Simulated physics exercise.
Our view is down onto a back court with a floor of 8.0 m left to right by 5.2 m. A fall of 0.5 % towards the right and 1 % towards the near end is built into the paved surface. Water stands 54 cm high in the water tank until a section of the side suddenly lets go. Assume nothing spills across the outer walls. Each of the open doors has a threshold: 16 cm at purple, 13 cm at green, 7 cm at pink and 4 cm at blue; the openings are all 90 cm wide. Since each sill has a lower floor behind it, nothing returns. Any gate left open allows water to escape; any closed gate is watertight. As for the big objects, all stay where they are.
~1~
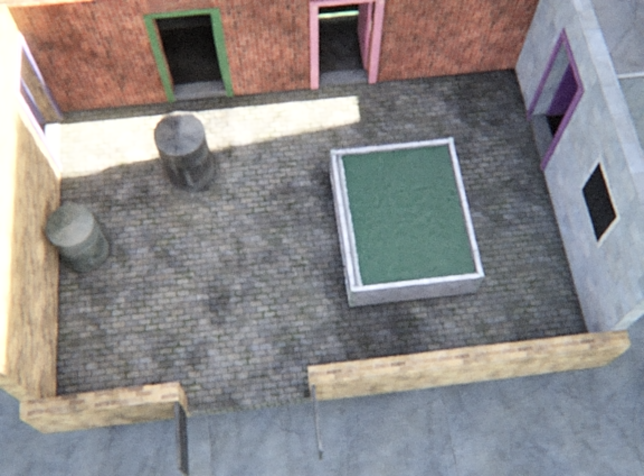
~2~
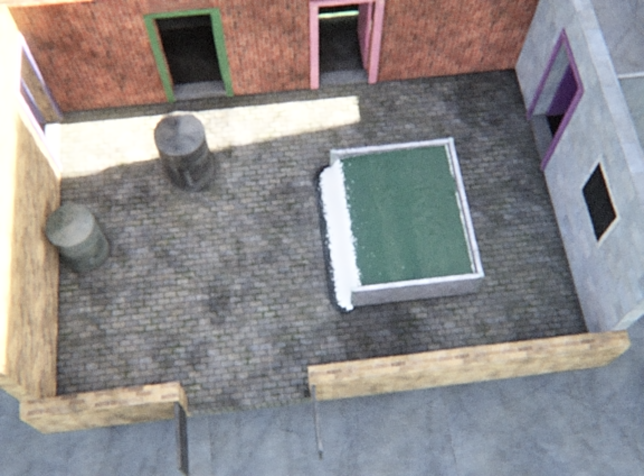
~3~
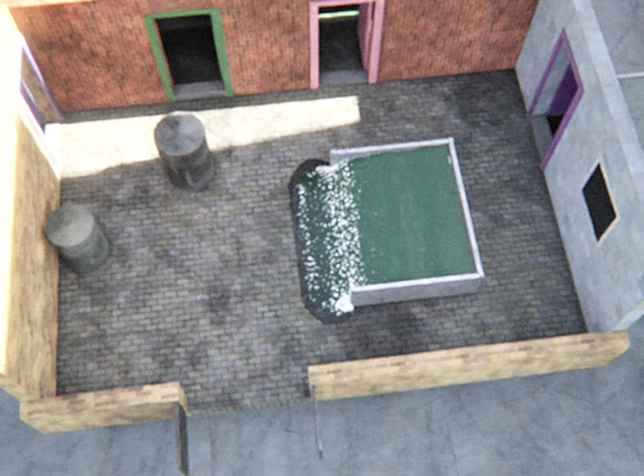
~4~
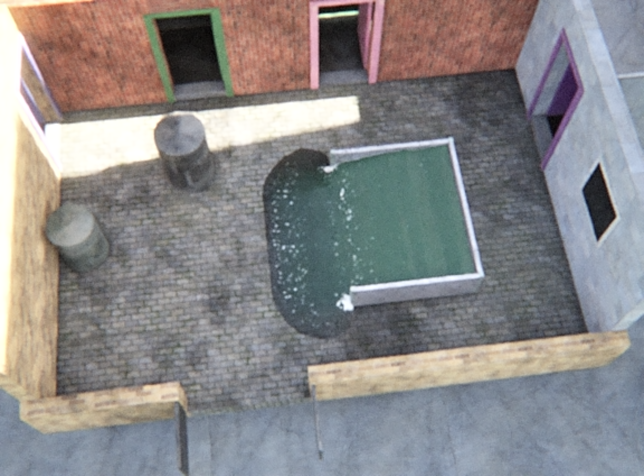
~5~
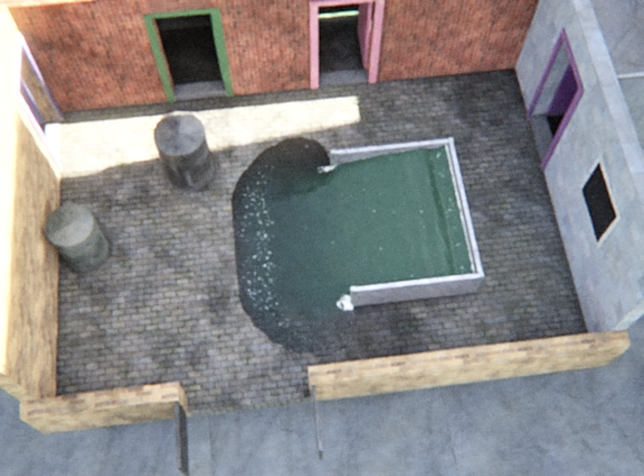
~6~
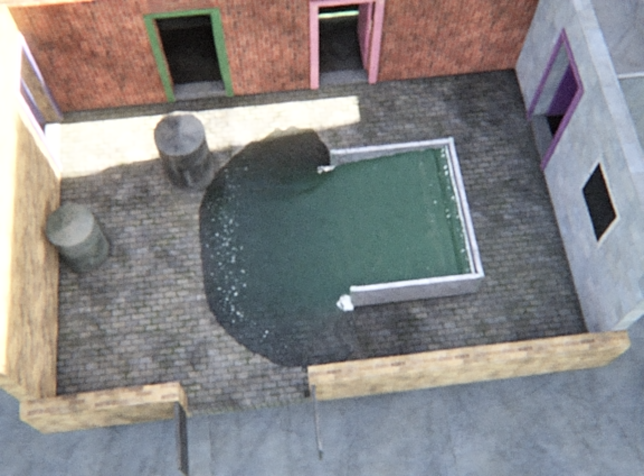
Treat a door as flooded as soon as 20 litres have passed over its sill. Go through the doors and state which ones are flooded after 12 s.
Going through them: The purple door does not count as flooded; the green door does not count as flooded; the pink door does not count as flooded; the blue door counts as flooded.
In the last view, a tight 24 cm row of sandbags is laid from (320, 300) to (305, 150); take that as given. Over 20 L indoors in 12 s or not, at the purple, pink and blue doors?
Well, the purple one is within bounds, the pink one is more than allowed, and the blue one is within bounds.
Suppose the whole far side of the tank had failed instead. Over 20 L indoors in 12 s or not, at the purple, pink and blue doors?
Log - purple: Threshold not reached, pink: Threshold topped, blue: Threshold topped.
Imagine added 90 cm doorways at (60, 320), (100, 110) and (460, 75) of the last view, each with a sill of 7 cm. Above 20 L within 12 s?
In turn: Past it, over, not over.
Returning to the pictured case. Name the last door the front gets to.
Answer: The purple door.
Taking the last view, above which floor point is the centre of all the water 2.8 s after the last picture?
The water's centre is around (207, 256).
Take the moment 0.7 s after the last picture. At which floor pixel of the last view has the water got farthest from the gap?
Point: Roughly (70, 293).
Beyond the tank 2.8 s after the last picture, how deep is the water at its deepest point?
Up to near 30 cm.
Then, 0.7 s after the last picture water covers 40 % of the floor and is deepest (22 cm) near (337, 275); purple door not reached, green door not reached, pink door not reached, blue door not reached.
Then, 1.5 s after the last picture water covers 50 % of the floor and is deepest (28 cm) near (116, 246); purple door not reached, green door 13 cm at the sill, 0 L in, pink door not reached, blue door not reached.
Then, 2.8 s after the last picture water covers 55 % of the floor and is deepest (30 cm) near (56, 410); purple door not reached, green door 11 cm at the sill, 2 L in, pink door not reached, blue door 11 cm at the sill, 2 L in.
Then, 6.3 s after the last picture water covers 65 % of the floor and is deepest (12 cm) near (303, 381); purple door not reached, green door 7 cm at the sill, 3 L in, pink door 1 cm at the sill, 0 L in, blue door 9 cm at the sill, 78 L in.
Then, 11.3 s after the last picture water covers 95 % of the floor and is deepest (10 cm) near (553, 220); purple door 7 cm at the sill, 0 L in, green door 2 cm at the sill, 3 L in, pink door 2 cm at the sill, 0 L in, blue door 1 cm at the sill, 96 L in.
